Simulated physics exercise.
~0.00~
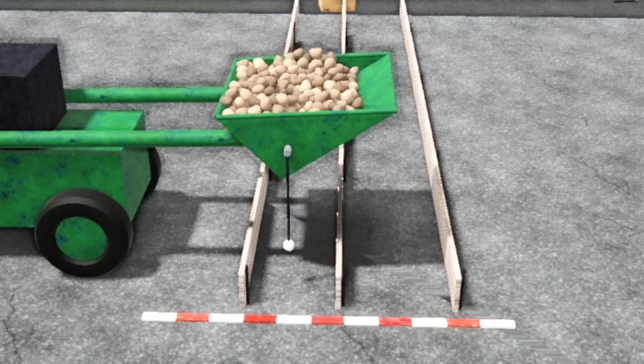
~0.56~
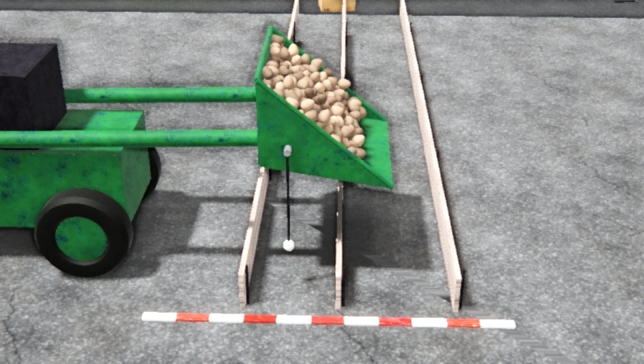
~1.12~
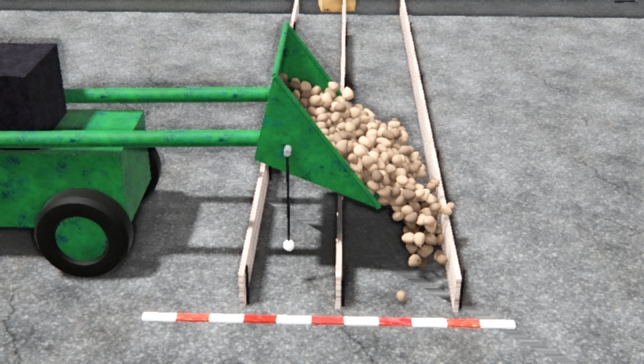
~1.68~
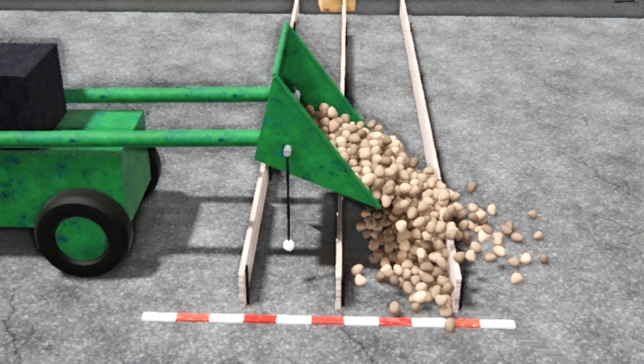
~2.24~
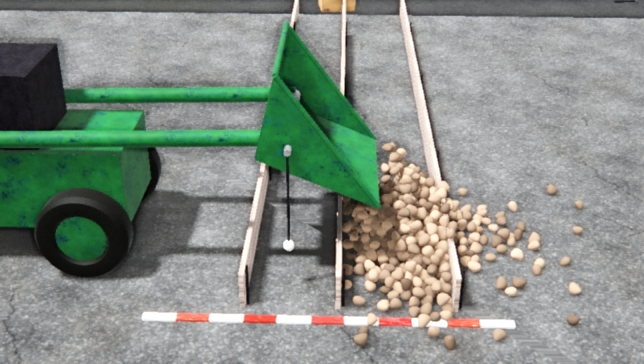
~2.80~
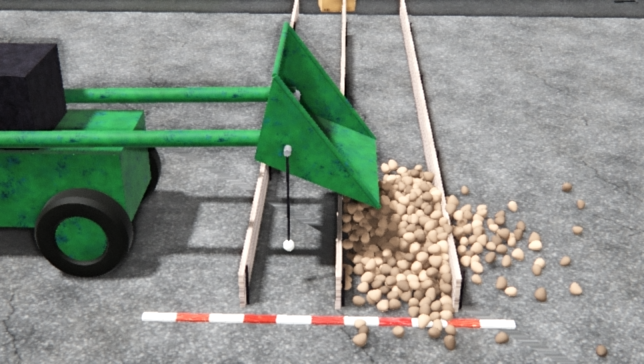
At first, a green loader on the left holds a bucket heaped with smooth tan stones above three pale boards lying on grey ground, with a striped staff in front. The bucket tips forward to the right, and the stones slide toward its lower edge. They pour over the lip into the far bay, between the middle and right boards, and some spill past the last board. The bucket stays tilted as it empties. Finally, most stones lie piled in the far bay, a smaller share is scattered to the right, and the near bay looks empty.
